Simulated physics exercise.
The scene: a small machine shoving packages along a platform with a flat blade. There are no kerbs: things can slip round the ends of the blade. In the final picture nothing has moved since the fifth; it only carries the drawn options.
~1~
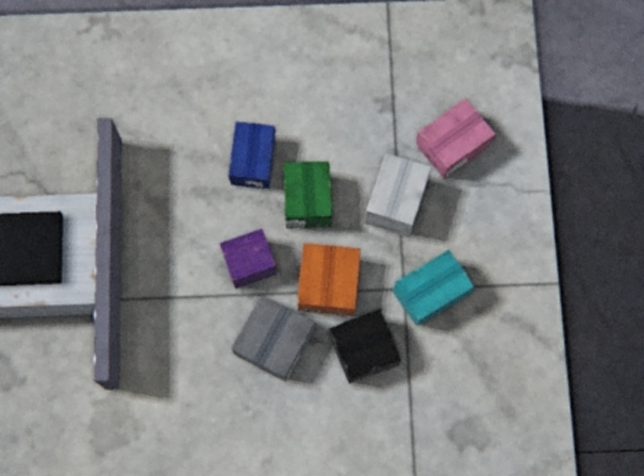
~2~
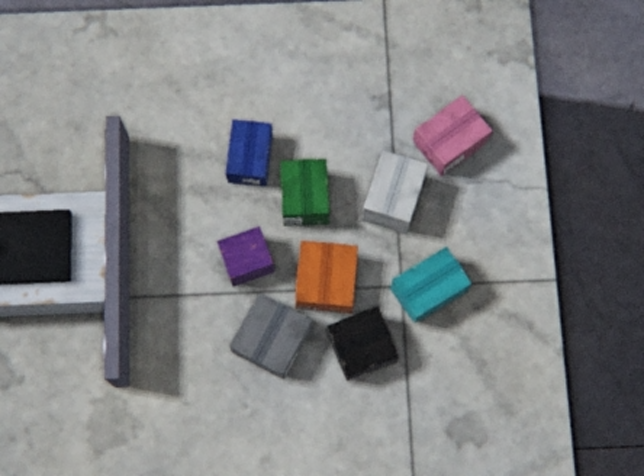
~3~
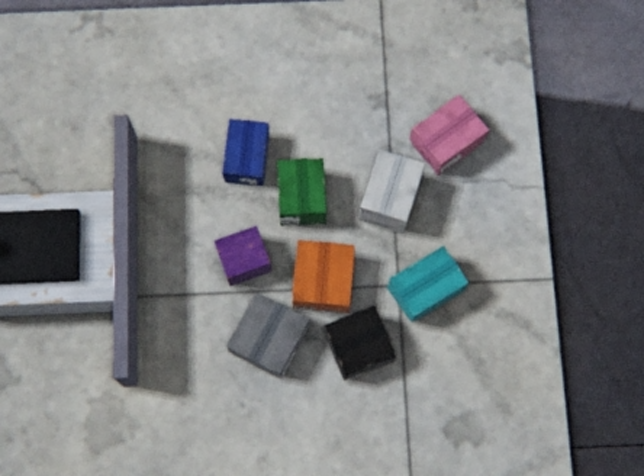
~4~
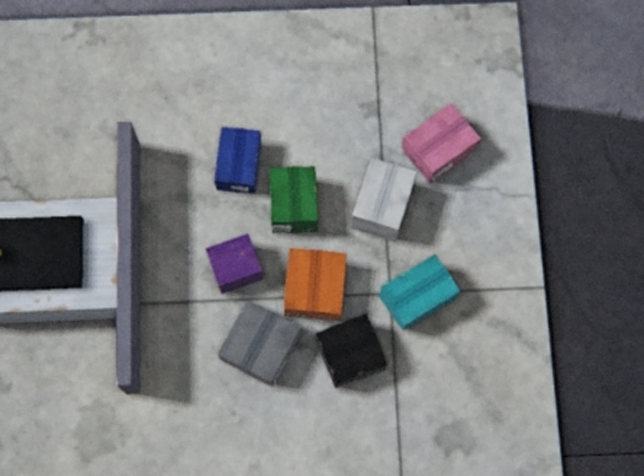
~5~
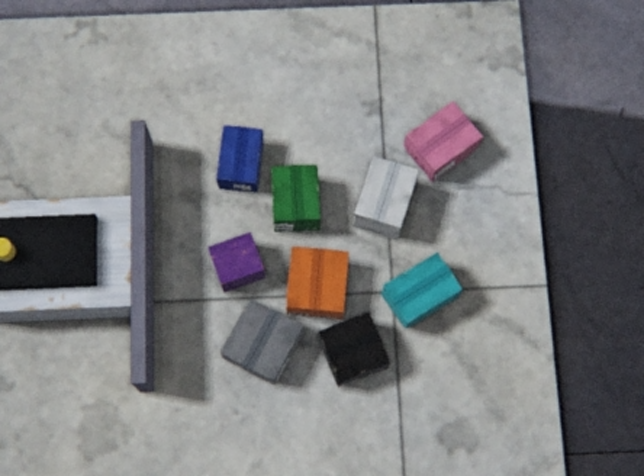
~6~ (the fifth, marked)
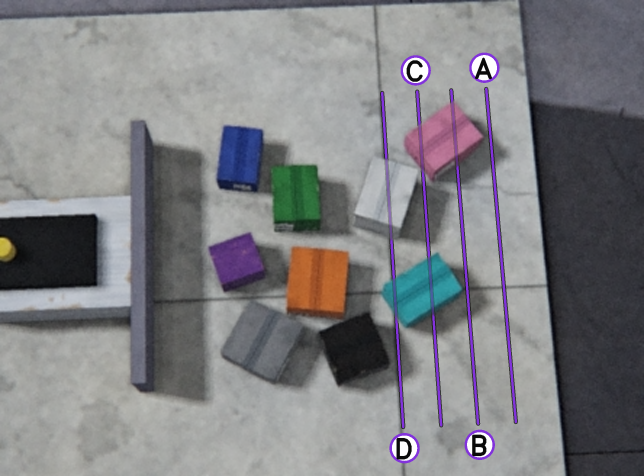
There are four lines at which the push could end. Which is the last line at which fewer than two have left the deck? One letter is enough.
Line C.
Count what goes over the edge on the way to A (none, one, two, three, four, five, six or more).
By then, five.
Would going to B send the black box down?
Yes.
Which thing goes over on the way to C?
The turquoise box.
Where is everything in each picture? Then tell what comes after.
The first picture shows robot (17, 248); orange box (329, 280); green parcel (308, 195).
The second picture shows robot (26, 247); black box (363, 344).
The third picture shows robot (35, 246); turquoise box (428, 285).
The fourth picture shows robot (38, 253); blue box (238, 161).
The fifth picture shows robot (52, 251); grey parcel (263, 342); orange box (318, 283); green parcel (296, 199).
On the copy, A at (500, 249); B at (464, 250); C at (429, 252); D at (392, 253).
On C. First, robot (158, 247); blue box (270, 157); grey parcel (290, 341).
Then, robot (263, 243); turquoise box (498, 294); white parcel (448, 214).
Finally, robot (342, 239); turquoise box over the edge; white parcel (524, 211); one fallen.
By contrast, A drops five; B drops four; D is within the limit but short.
